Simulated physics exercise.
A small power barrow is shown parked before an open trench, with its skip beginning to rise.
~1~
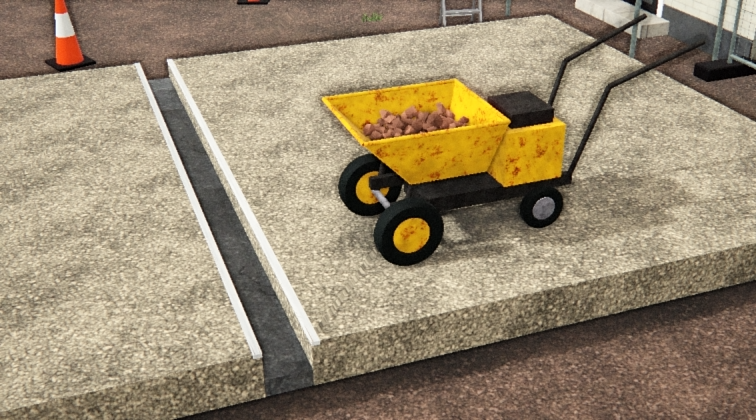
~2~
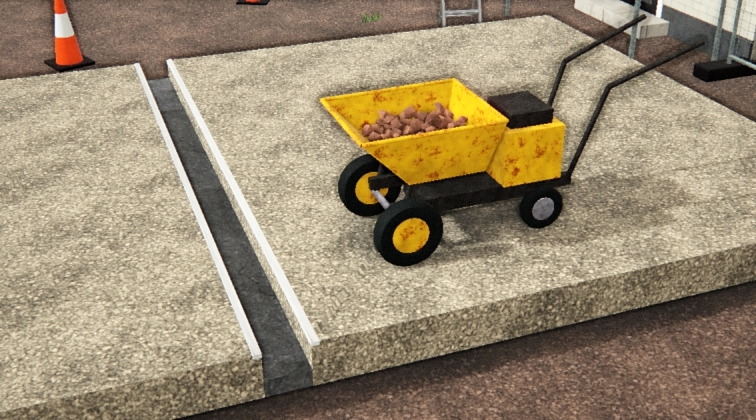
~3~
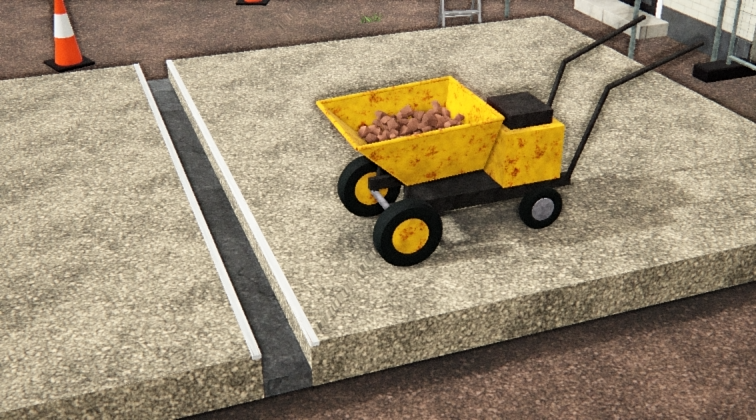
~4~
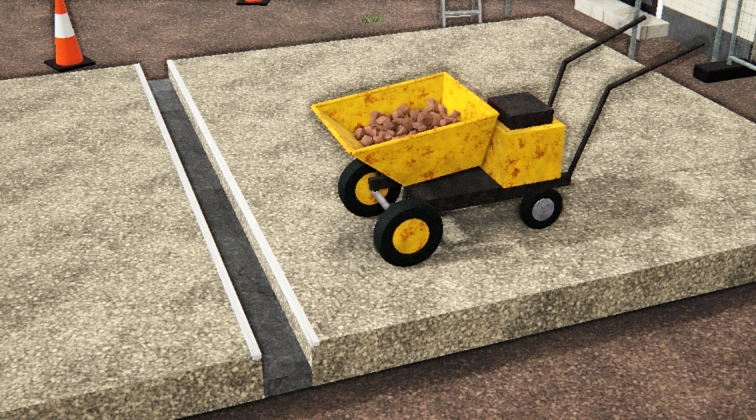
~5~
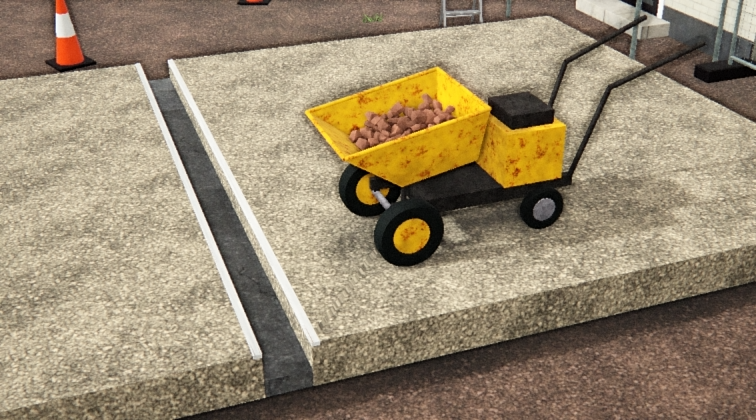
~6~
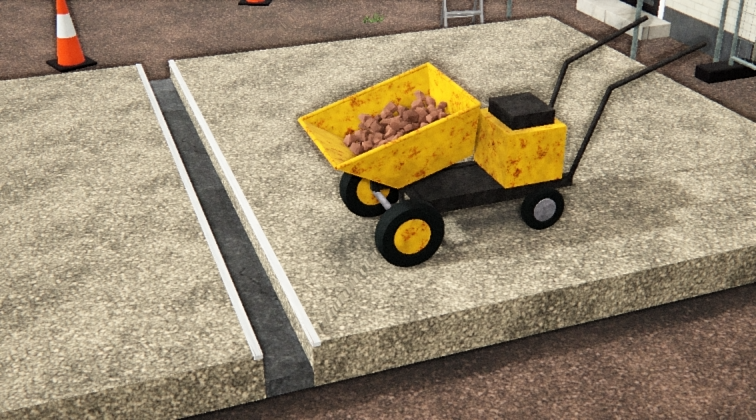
A yellow power barrow with rust-coloured patches, black wheels with yellow hubs at the front, and dark handles stands on a pale, gritty slab, its skip holding reddish-brown lumps. Seen from above at an angle, a narrow dark trench edged with white strips crosses the slab to its left, with an orange-and-white cone behind. The skip starts level, then tilts gradually forward to the left while the wheels and camera stay still.
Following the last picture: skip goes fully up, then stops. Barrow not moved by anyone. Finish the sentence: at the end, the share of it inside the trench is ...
... above half.
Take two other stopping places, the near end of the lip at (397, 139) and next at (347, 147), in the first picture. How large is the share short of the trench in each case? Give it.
About 30 percent the first time, about 0 percent the second.
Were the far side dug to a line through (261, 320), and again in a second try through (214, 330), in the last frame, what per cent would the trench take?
First some 60, then 70 per cent.
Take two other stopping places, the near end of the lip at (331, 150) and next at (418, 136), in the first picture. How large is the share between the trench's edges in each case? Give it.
The shares come out close to 60 and 20 per cent, in that order.
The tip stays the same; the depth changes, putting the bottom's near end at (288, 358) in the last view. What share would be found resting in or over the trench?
50 per cent, roughly.
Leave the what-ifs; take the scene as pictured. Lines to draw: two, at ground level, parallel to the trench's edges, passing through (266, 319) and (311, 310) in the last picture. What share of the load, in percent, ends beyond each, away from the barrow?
Respectively 30 and 80 percent.
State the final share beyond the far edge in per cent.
Near 5 in every hundred.
Soon, skip tipped steeply; all in the skip.
A while on, skip tipped right over; most in the skip; a small part short of the trench; a small part in or heaped over the trench; a stray few falling.
Towards the end, skip tipped right over; about a quarter in the skip; a small part short of the trench; about two thirds in or heaped over the trench; a stray few beyond it.
Finally, skip tipped right over; about a quarter in the skip; a small part short of the trench; about two thirds in or heaped over the trench; a stray few beyond it.
